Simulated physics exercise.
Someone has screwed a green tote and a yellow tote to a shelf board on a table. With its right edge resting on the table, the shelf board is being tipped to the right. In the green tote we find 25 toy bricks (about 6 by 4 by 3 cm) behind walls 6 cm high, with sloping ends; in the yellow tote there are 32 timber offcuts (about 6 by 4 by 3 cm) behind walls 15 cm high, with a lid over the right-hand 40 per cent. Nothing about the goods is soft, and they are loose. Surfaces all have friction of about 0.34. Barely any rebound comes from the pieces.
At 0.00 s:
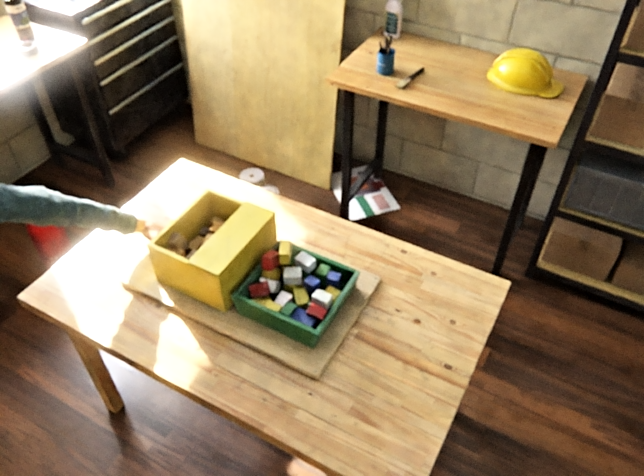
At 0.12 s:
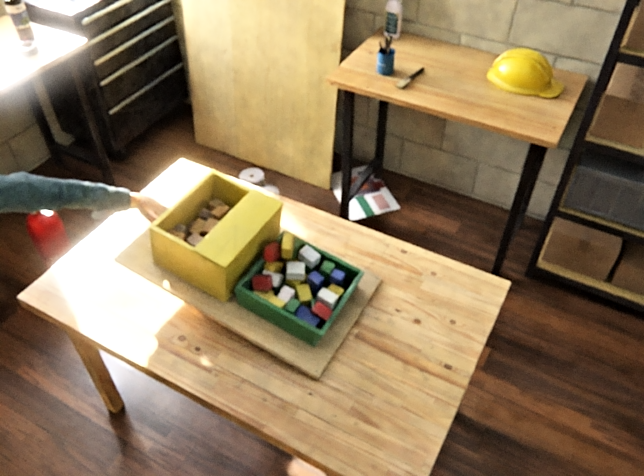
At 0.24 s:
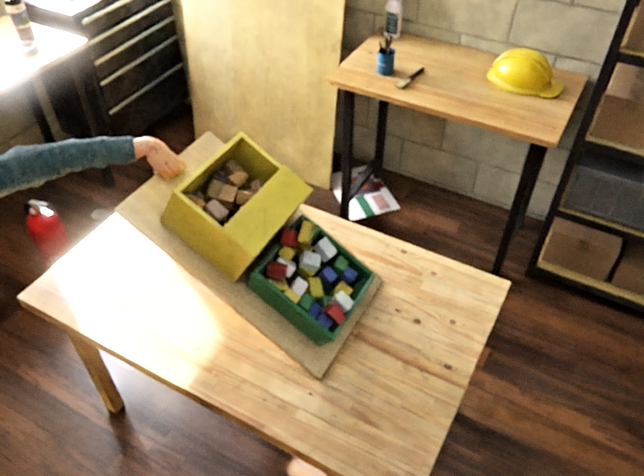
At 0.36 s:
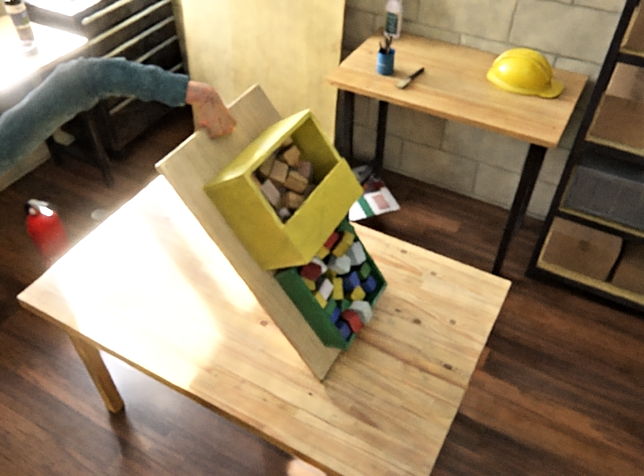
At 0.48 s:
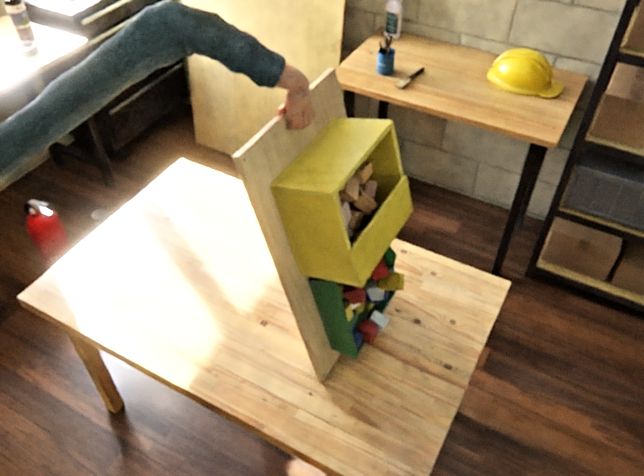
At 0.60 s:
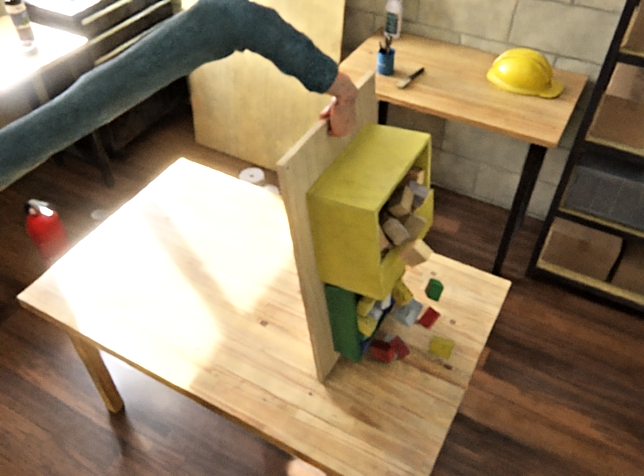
On a wooden table, a hand lifted the left end of a board holding a yellow box and a green box until it stood nearly upright, and colourful blocks tumbled out of the green one.
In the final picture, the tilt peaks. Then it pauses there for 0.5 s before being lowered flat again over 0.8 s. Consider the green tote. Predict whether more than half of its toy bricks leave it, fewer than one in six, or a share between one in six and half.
More than half leave it.
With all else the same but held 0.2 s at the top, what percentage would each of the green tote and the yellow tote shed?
In that case you'd see green tote shed 80 percent of its load and yellow tote shed 20 percent.
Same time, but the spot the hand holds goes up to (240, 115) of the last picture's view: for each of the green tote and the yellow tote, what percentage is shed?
In that setup the green tote sheds 20 per cent of its load, while the yellow tote sheds 0 per cent.
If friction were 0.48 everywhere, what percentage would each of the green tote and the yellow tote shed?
Green tote 80, yellow tote 20 per cent.
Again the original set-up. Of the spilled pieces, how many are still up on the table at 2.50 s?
About 16.
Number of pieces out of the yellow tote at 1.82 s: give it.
Roughly, out by then: Yellow tote 6.
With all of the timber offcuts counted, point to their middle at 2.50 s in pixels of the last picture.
Roughly (234, 273).
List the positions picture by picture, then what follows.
In the first picture (places track the rim corner closest to us here), green tote (315, 331); yellow tote (216, 274); tipped 0°; all still inside.
Green tote (319, 332); yellow tote (223, 266); tipped 9°, in the second picture.
Green tote (332, 336); yellow tote (251, 253); tipped 29°, in the third picture.
Green tote (346, 345); yellow tote (304, 258); tipped 54°, in the fourth picture.
Green tote (357, 355); yellow tote (359, 281); tipped 74°; 2 out, the lowest brick at (392, 282), in the fifth picture.
Green tote (360, 359); yellow tote (381, 295); tipped 83°; 11 out, the lowest brick at (391, 347), in the sixth picture.
After 0.90 s, tilt 83°; the green tote is down by 19 of 25 and the yellow tote is down by 6 of 32.
After 1.29 s, tilt 71°; the green tote is down by 19 of 25 and the yellow tote is down by 6 of 32.
After 1.82 s, tilt 2°; the green tote is down by 19 of 25 and the yellow tote is down by 6 of 32.
Outcome (at 2.50 s), the green tote is down by 19 of 25 and the yellow tote is down by 6 of 32. Asked share, 19 of 25, 76 per cent.
